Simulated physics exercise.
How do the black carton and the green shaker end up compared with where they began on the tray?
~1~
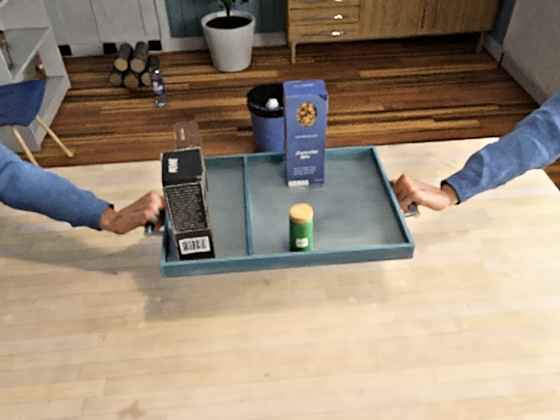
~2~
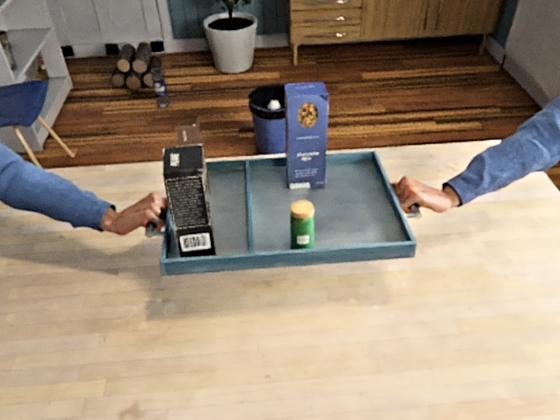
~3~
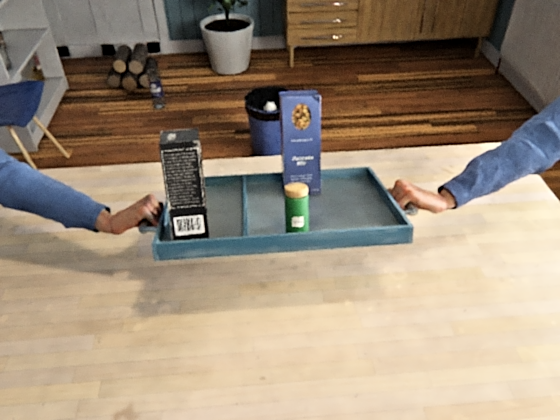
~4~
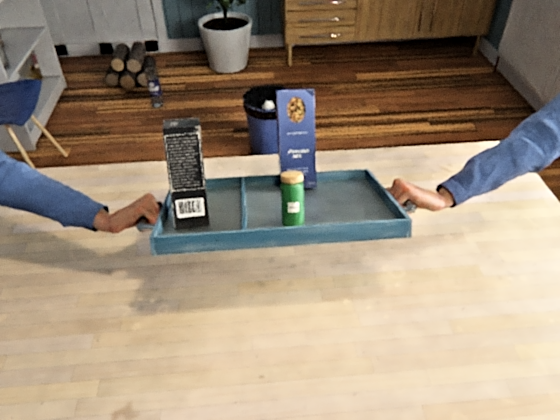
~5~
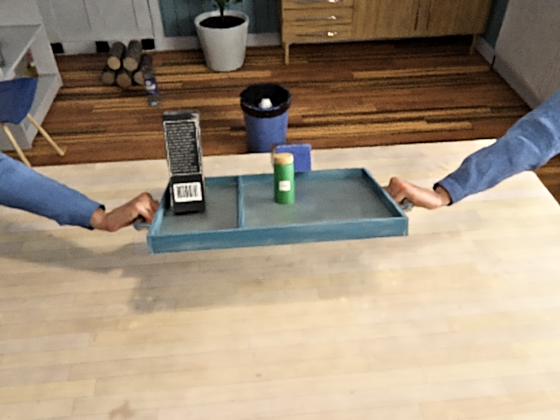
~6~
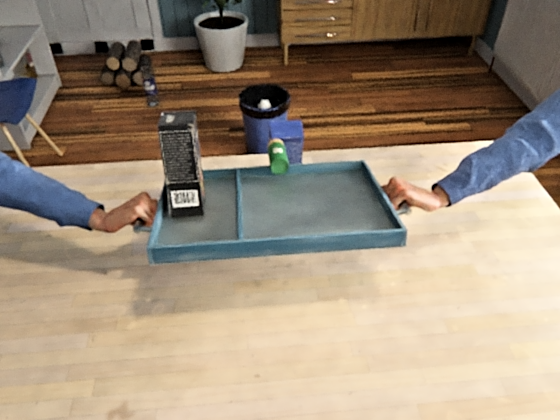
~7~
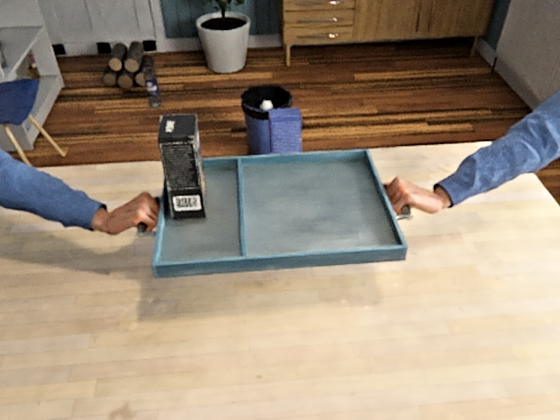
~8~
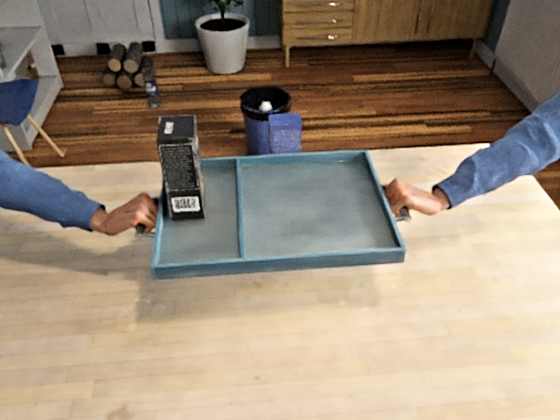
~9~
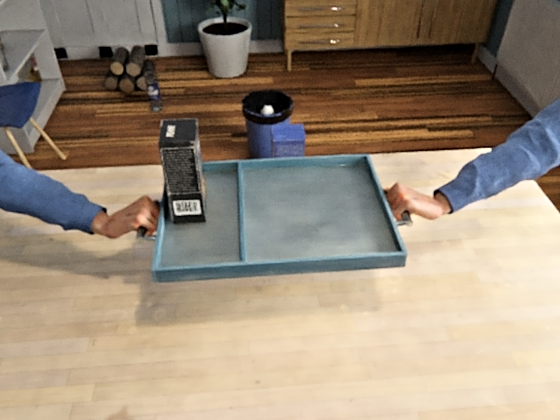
Both get shifted from their starting spots. The black carton slides toward the far side but stays standing on the tray, while the green shaker slides away and goes off over the far edge.
